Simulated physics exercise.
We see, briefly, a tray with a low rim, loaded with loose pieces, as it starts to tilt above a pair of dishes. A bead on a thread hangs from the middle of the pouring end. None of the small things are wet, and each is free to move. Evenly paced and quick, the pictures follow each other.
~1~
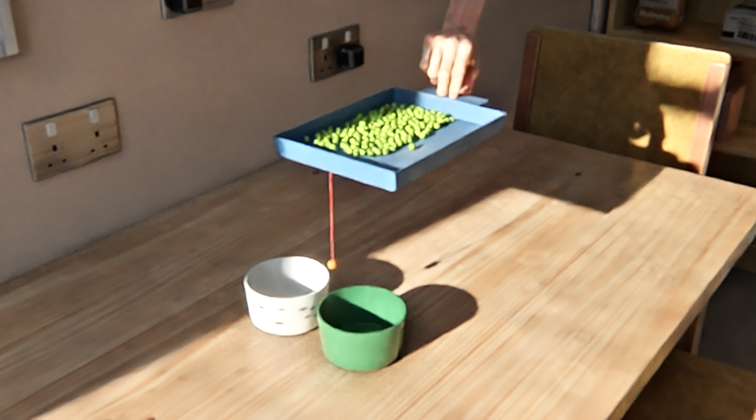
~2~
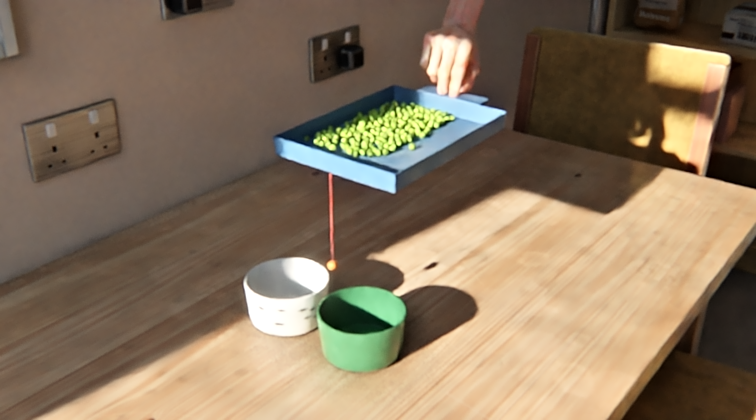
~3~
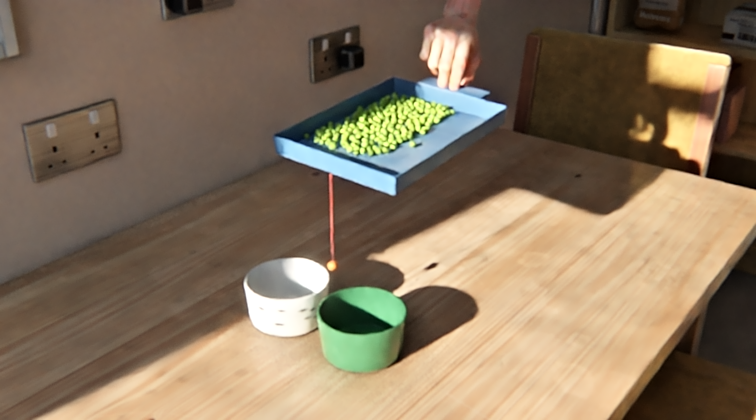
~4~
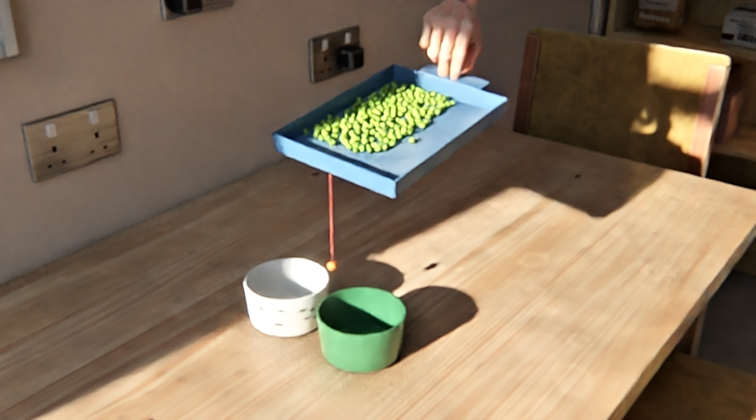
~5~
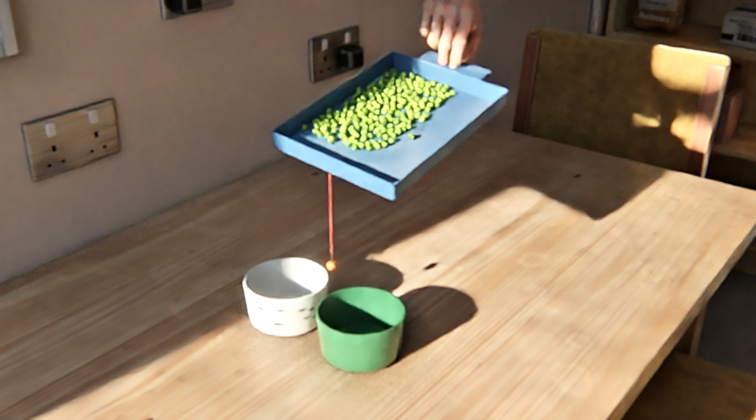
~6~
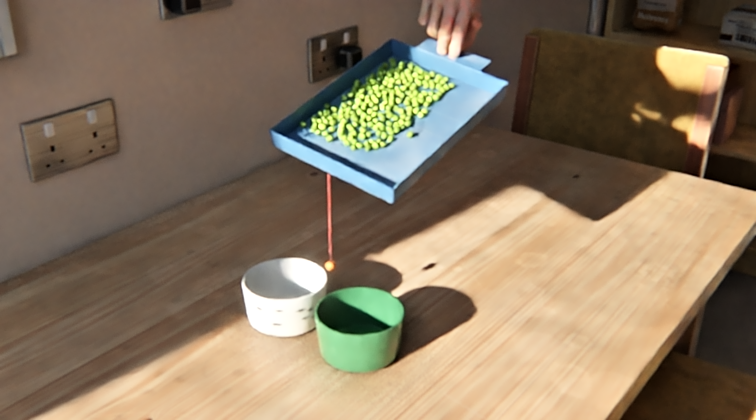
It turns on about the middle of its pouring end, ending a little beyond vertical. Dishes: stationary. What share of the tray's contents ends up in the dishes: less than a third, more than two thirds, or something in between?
More than two thirds.
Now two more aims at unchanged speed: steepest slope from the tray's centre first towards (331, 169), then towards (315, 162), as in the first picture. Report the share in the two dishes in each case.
Shares: 70 %, then 70 %.
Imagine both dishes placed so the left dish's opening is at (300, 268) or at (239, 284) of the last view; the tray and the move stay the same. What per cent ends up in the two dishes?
In order: 90 percent and 10 percent.
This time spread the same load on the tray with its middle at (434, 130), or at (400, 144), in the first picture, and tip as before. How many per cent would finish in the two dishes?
Estimate: 90 % first, 90 % second.
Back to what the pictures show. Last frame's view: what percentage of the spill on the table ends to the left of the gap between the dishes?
Roughly 0 percent.
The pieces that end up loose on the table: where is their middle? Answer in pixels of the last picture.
Roughly at (454, 352).
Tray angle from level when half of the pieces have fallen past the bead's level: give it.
Somewhere near 115°.
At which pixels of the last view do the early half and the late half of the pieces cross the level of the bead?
Points: About (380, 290), then about (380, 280).
Shortly afterwards, tray tipped steeply; the bulk on the tray; only a few in the right dish; only a few outside both; a little in the air.
Next, tray tipped right over; near two thirds on the tray; near a quarter in the right dish; a little outside both; a little in the air.
Some moments later, tray tipped past a quarter turn; the bulk in the right dish; near a quarter outside both; only a few in the air.
In the end, tray tipped past a quarter turn; the bulk in the right dish; none at all in the left dish; near a quarter outside both.
